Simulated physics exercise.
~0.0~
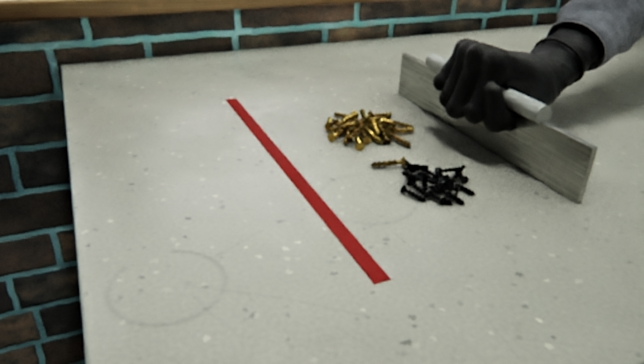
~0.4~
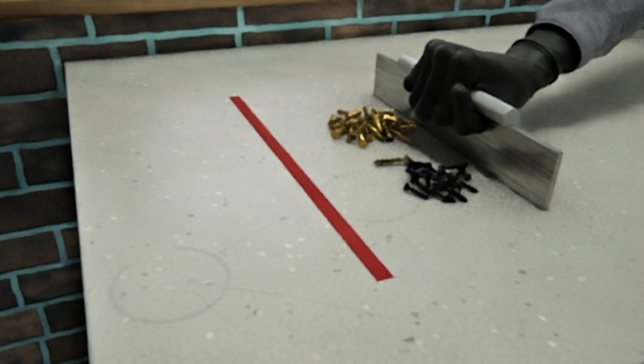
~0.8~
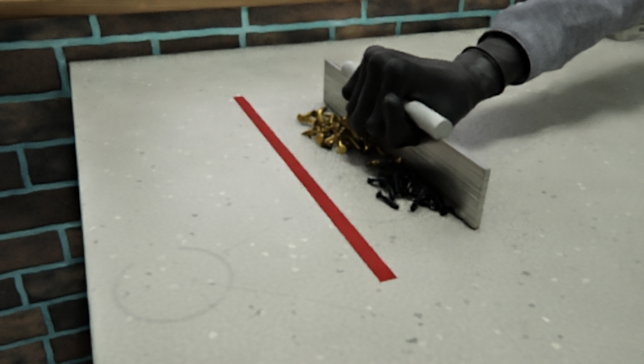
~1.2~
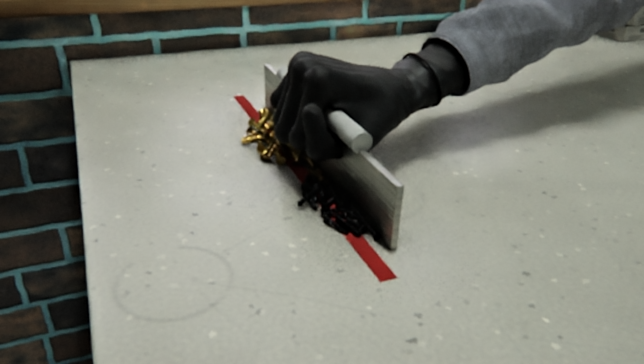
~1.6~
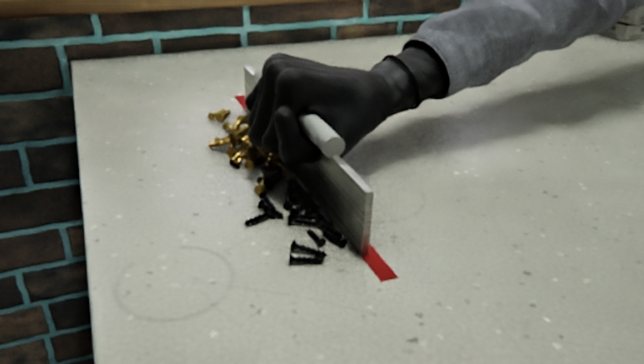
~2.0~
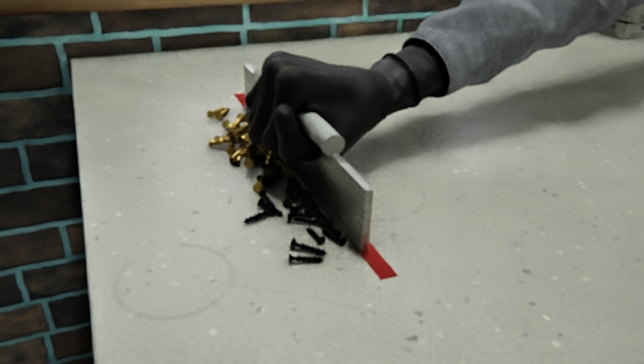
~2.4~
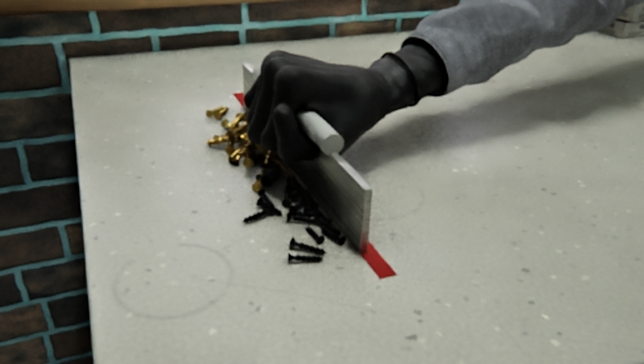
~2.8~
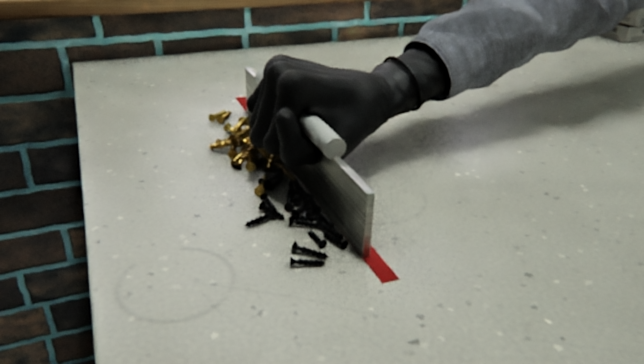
In this clip, a black-gloved hand slides a flat scraper leftward across a pale speckled tabletop, pushing a pile of brass-coloured screws and a pile of black screws over a strip of red tape. The scraper stops at the tape, and both piles rest just beyond it, still on the table.
